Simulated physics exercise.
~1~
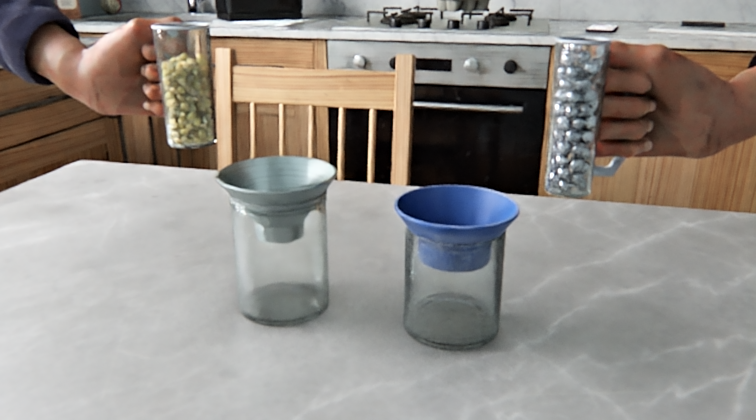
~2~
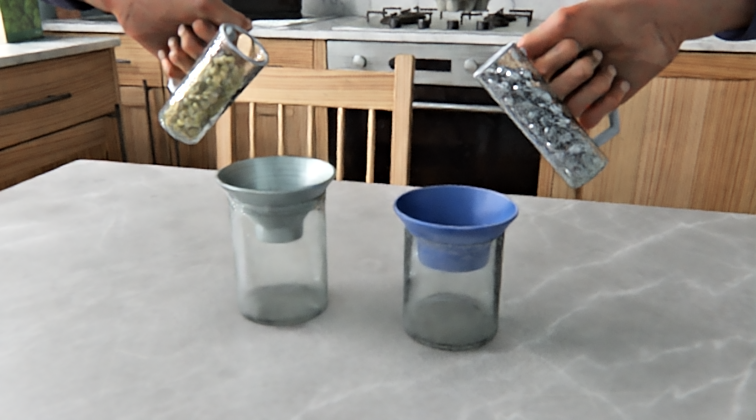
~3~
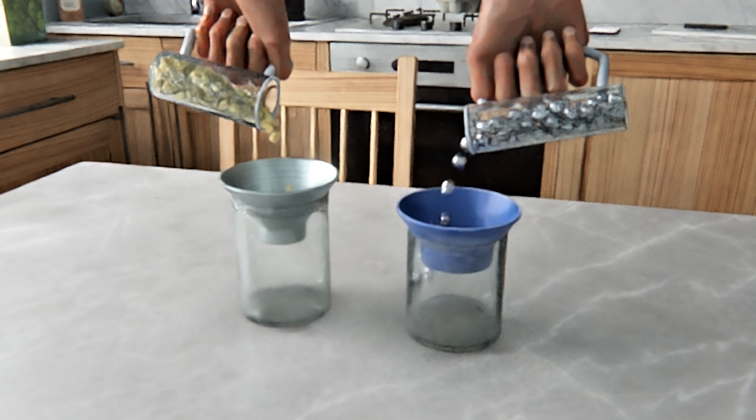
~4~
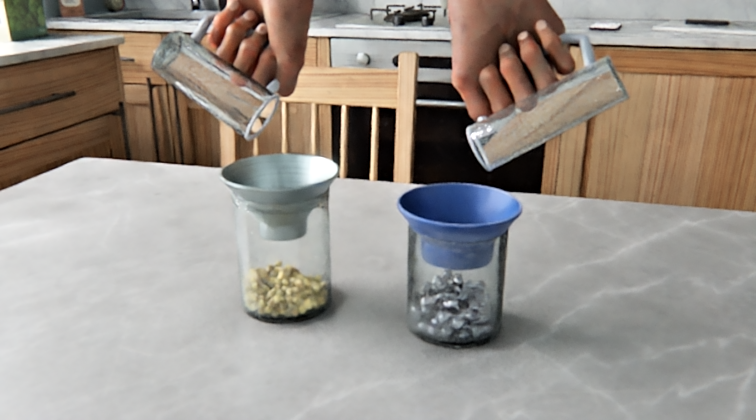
Two hands tipped clear cups over funnels set in glass jars on a kitchen counter, yellowish-green bits on the left and shiny silvery pieces on the right, until the cups looked nearly empty and a small heap lay in each jar.
